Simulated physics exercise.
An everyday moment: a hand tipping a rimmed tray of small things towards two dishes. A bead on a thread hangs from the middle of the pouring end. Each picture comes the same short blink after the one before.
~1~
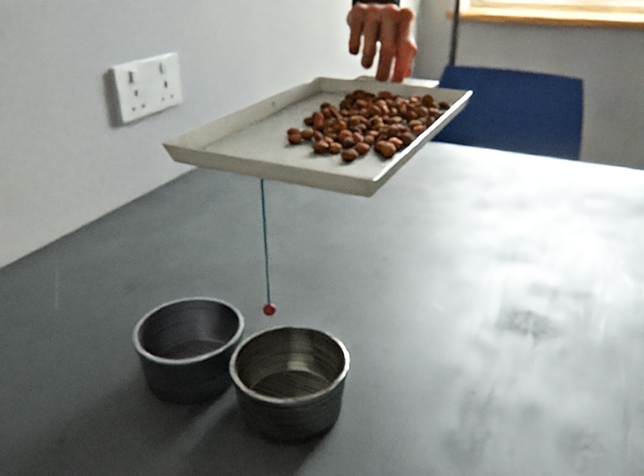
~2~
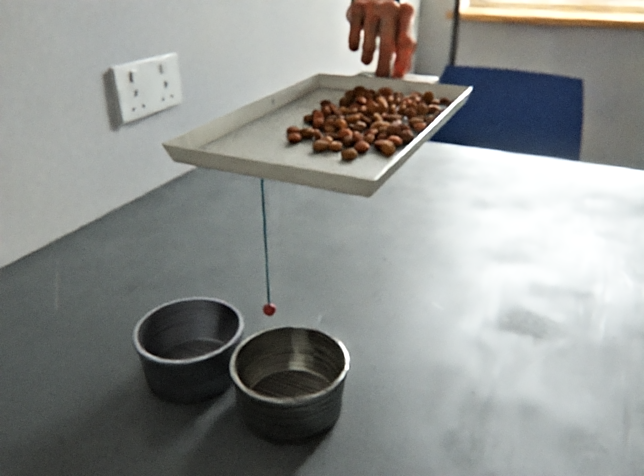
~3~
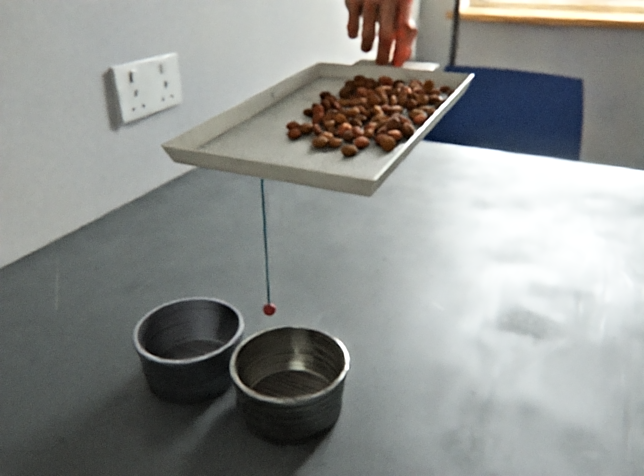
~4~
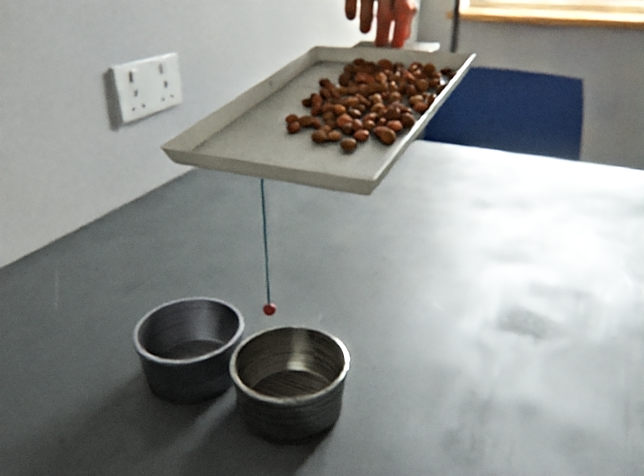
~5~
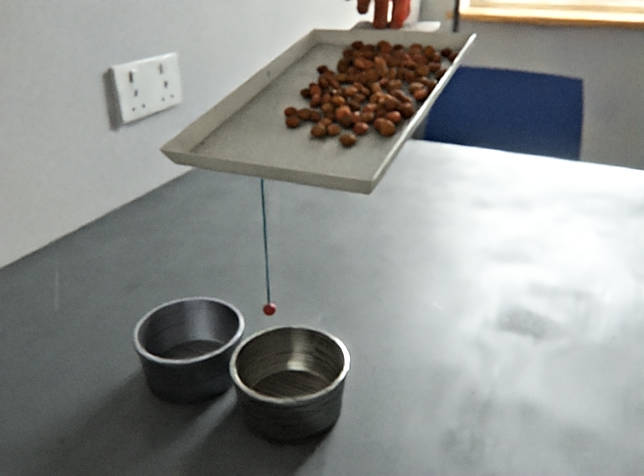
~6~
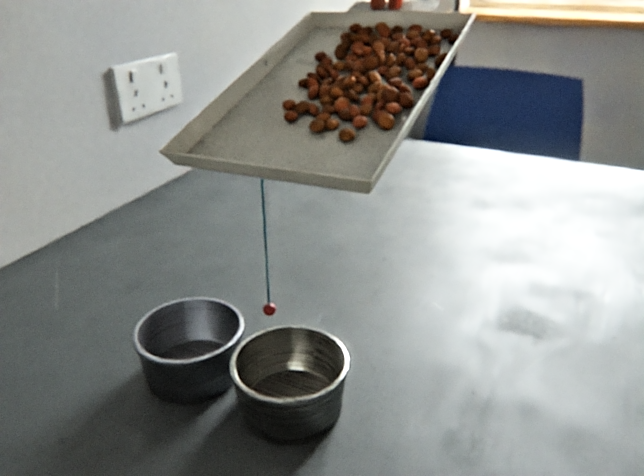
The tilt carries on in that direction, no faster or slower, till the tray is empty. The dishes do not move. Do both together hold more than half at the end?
Together they catch the larger part.
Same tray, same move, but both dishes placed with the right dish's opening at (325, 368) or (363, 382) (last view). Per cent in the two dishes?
The first gives 50 %, the second 40 %.
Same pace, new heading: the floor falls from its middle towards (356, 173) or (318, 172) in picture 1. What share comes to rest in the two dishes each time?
In turn 30 and 50 in a hundred.
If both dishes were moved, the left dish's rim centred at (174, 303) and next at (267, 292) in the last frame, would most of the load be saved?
One: Under half. Two: Not half.
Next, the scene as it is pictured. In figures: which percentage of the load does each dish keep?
For the left dish some 40 %, for the right dish some 30 %.
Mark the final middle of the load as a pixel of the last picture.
Around (213, 383).
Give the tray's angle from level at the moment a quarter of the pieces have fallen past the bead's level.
Roughly 70°.
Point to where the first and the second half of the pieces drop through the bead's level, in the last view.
First near (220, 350), later near (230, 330).
Soon, tray tipped steeply; about two thirds on the tray; a stray few in the right dish; a stray few outside both; about a third in the air.
A while on, tray tipped past a quarter turn; a small part on the tray; about a quarter in the right dish; about a quarter in the left dish; about a quarter outside both; about a quarter in the air.
Towards the end, tray tipped past a quarter turn; about a quarter in the right dish; about a third in the left dish; about a third outside both.
Finally, tray tipped past a quarter turn; about a quarter in the right dish; about a third in the left dish; about a third outside both.
